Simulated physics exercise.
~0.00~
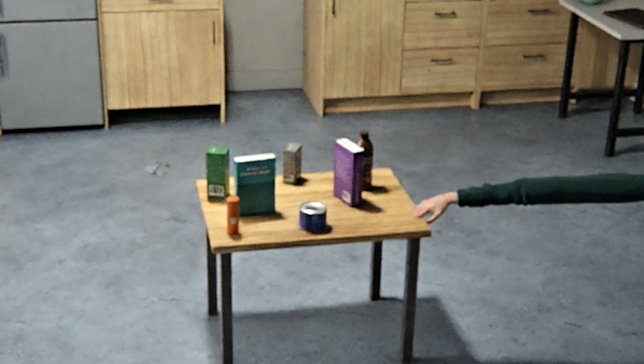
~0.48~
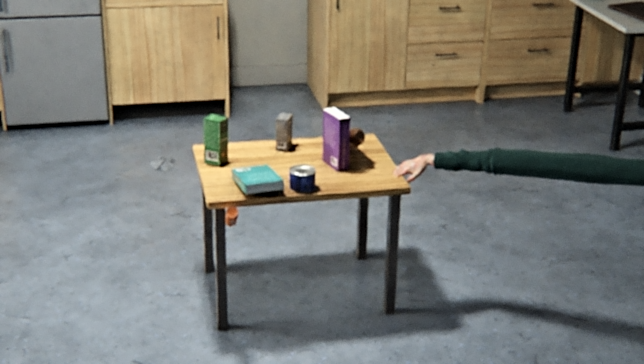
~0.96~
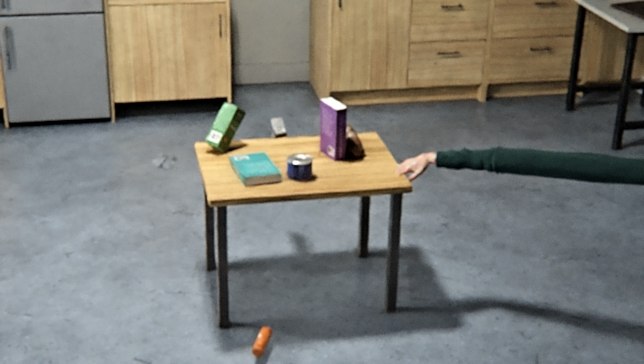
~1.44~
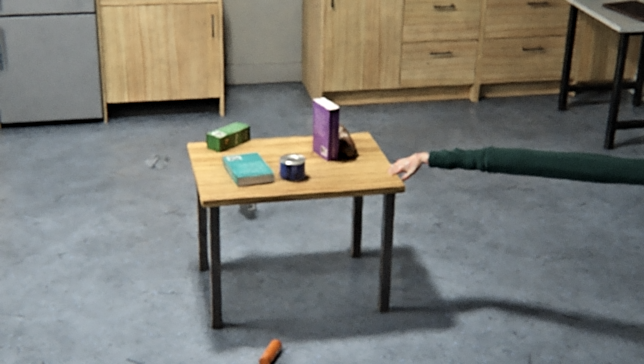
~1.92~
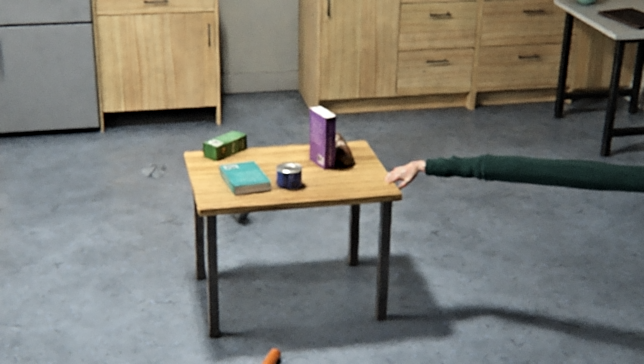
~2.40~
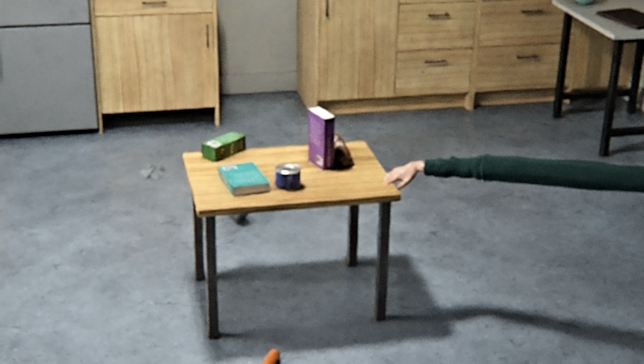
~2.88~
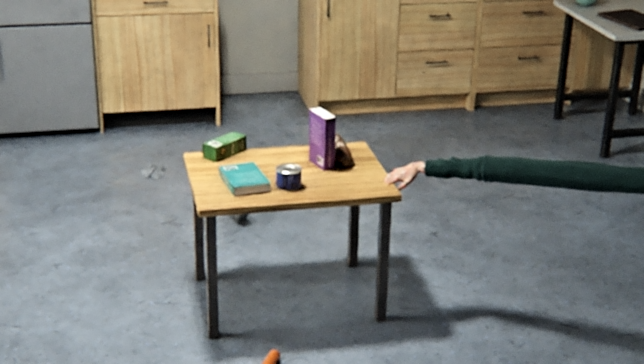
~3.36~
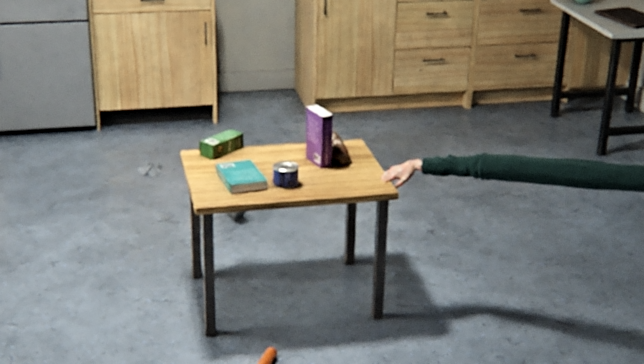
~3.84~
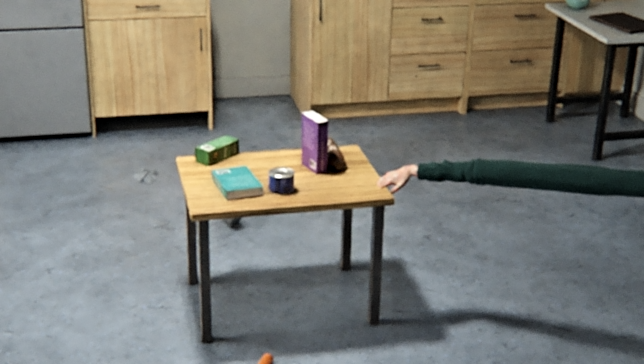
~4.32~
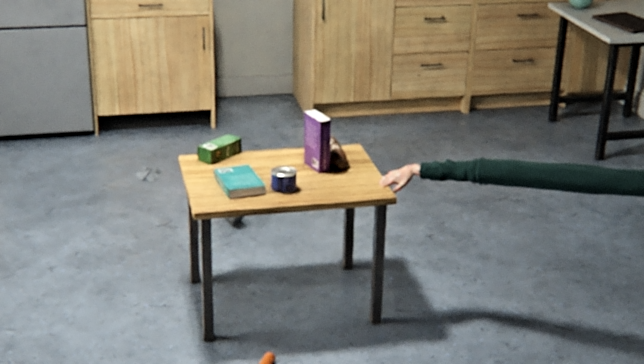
A small wooden table stands on a grey floor before pale cabinets, seen from slightly above, with a green-sleeved arm reaching to its right edge. It holds a green carton at left, a turquoise book and orange shaker in front, a blue tub, a grey packet behind, and a purple book and brown bottle at right. The table jerks away, and the turquoise book and bottle topple as the shaker drops off the near edge. The packet falls off the back, then the carton tips onto its side. The purple book stays upright near the tub, and the shaker rests on the floor.
